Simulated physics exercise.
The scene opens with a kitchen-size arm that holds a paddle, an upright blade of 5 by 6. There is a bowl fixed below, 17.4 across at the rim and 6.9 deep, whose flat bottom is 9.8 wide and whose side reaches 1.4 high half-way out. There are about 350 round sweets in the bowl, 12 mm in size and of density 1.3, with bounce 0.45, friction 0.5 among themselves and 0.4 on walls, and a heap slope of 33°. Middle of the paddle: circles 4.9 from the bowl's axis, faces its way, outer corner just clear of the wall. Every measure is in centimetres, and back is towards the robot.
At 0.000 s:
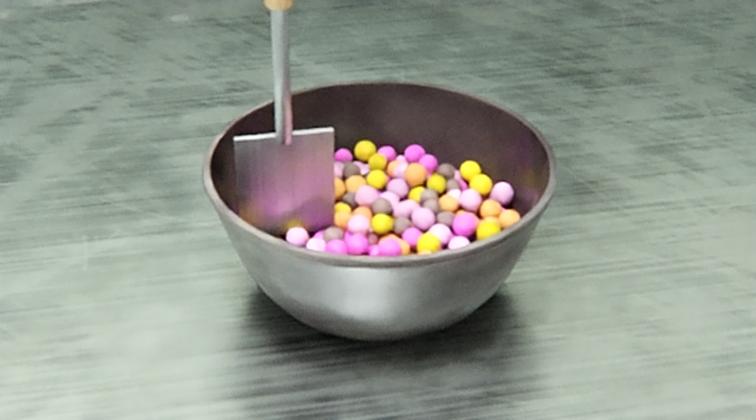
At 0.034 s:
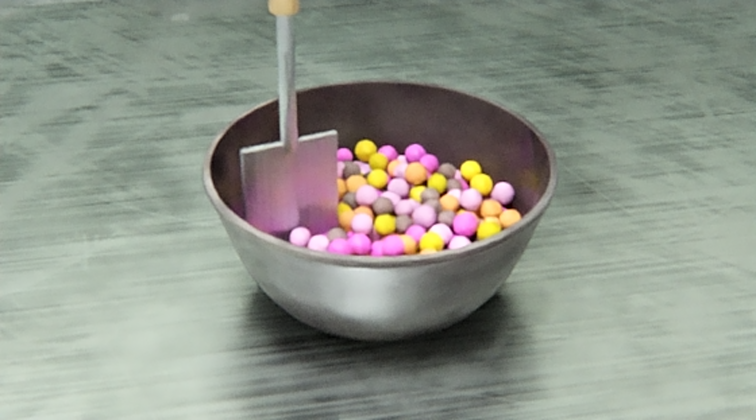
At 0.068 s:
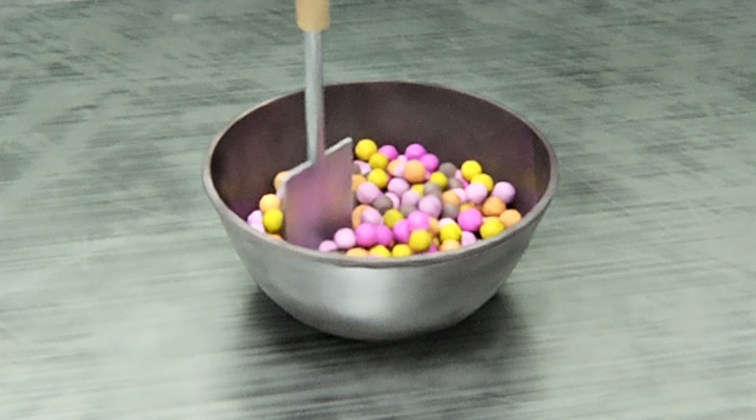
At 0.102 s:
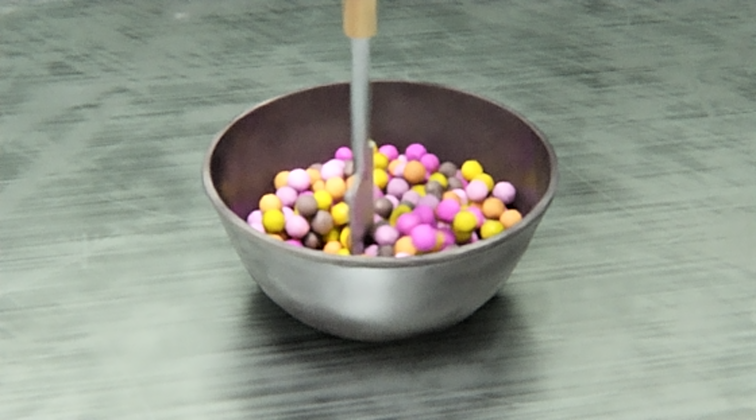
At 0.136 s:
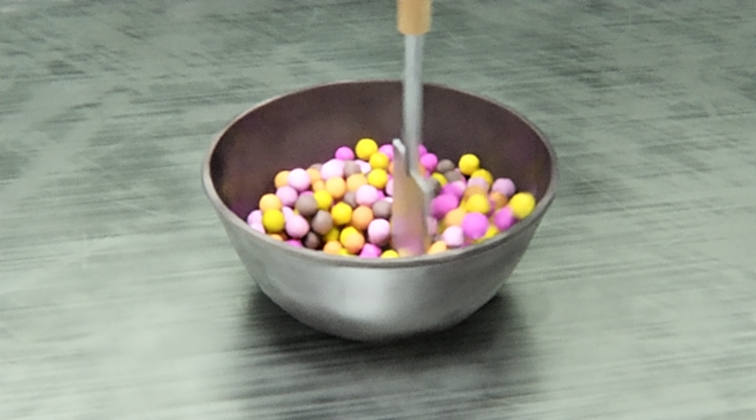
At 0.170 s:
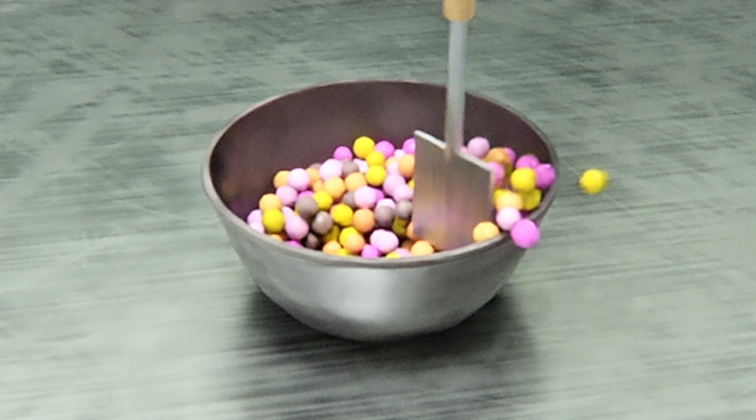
On a streaky grey-green surface, a flat metal paddle with a wooden handle swept from left to right through a bowl of colourful little balls, turning as it went, and a yellow one flew out over the right rim.
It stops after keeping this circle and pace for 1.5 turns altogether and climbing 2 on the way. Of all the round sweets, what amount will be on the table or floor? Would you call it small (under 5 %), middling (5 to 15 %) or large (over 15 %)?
I would call it large.
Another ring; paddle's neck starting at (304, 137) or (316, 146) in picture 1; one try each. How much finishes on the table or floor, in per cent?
30 and 20 per cent.
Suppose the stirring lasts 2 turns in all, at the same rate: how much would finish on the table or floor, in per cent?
Roughly 20 per cent.
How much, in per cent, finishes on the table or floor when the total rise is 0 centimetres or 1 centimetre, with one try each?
Near 35 in a hundred, then 25 in a hundred.
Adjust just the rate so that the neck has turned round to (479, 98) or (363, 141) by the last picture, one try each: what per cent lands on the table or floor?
Roughly 20 and 10 percent, in that order.
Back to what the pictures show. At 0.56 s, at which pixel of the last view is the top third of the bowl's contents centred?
Around (380, 253).
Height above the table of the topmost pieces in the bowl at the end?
About 5.0 cm.
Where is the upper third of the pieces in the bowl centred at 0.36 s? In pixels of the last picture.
I'd put it at around (309, 173).
By 0.36 s, 284° round, highest piece 9 above the table; 310 in the bowl, 14 on the table or floor, 28 in flight or on the tool.
By 0.56 s, 84° round, highest piece 9 above the table; 286 in the bowl, 57 on the table or floor, 9 in flight or on the tool.
By 0.85 s, 180° round, highest piece 5 above the table; 283 in the bowl, 69 on the table or floor.
By 1.55 s, 180° round, highest piece 5 above the table; 283 in the bowl, 69 on the table or floor.
Final count, 283 in the bowl, 69 on the table or floor. That is 20 % on the table or floor.
